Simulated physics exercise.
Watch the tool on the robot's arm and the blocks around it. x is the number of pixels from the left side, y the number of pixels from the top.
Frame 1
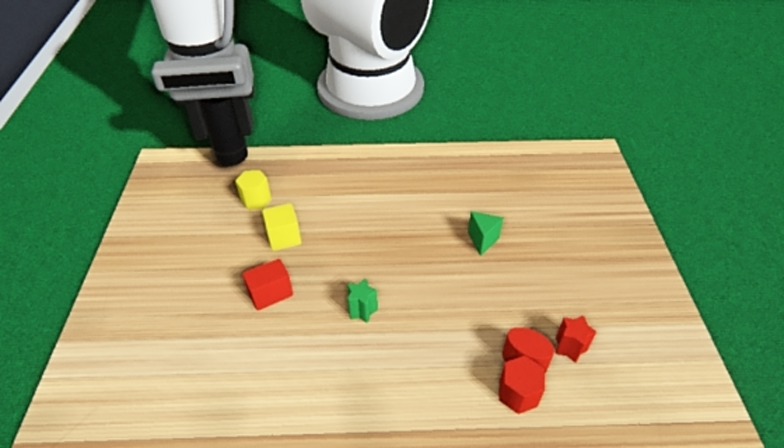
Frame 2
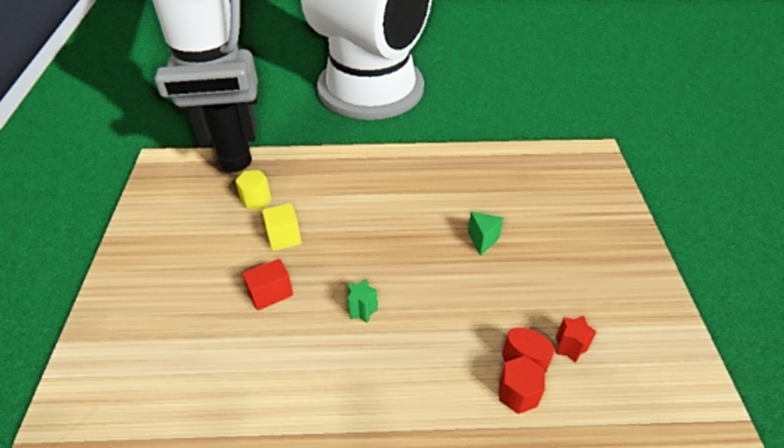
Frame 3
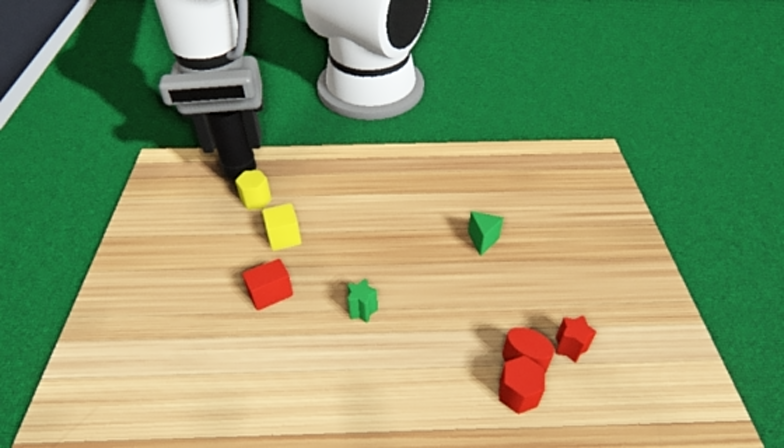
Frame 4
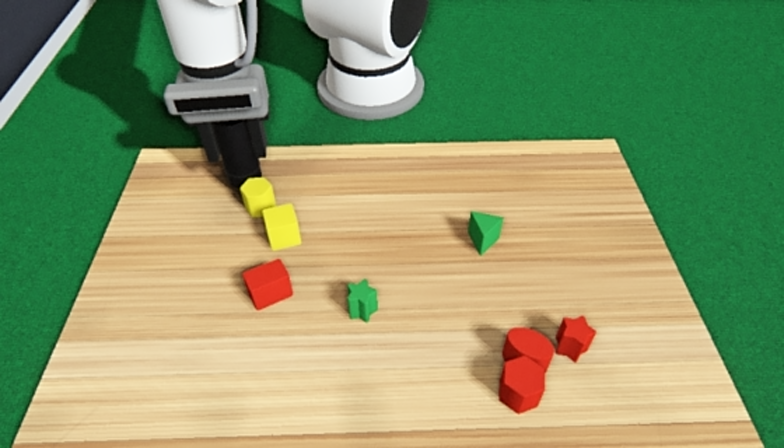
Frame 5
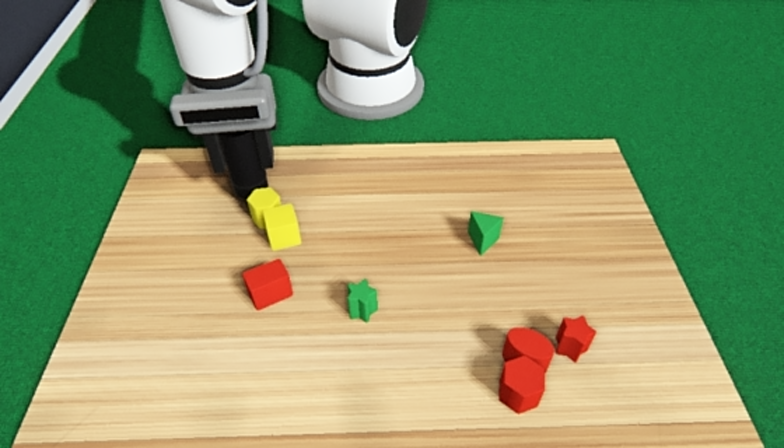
On a wooden board over a green surface, a robot arm lowered its black tool toward a yellow hexagonal block, then nudged it a short way toward the yellow four-sided block, while the other blocks stayed still.
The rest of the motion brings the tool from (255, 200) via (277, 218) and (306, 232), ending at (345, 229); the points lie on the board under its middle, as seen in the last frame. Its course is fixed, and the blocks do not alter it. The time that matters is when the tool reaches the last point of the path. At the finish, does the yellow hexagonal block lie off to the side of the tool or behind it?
It seems so.
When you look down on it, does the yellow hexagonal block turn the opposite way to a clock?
I expect not.
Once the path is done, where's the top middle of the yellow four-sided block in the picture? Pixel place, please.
Near (304, 261).
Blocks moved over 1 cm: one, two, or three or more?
It should be two.
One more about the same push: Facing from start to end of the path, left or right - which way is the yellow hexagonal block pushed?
It moves right.
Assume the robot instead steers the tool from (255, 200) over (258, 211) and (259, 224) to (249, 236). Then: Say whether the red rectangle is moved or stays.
Put simply, it stays right there.
The first path, step by step. One third of the way, tool (275, 208); yellow hexagonal block (279, 221), turned 30° clockwise; yellow four-sided block (293, 239), turned 20° anticlockwise.
Two thirds of the way, tool (305, 222); yellow hexagonal block (302, 236), turned 60° clockwise; yellow four-sided block (303, 260).
At the end, tool (344, 218); yellow hexagonal block (305, 236), turned 65° clockwise; red rectangle not moved; yellow four-sided block (304, 261).
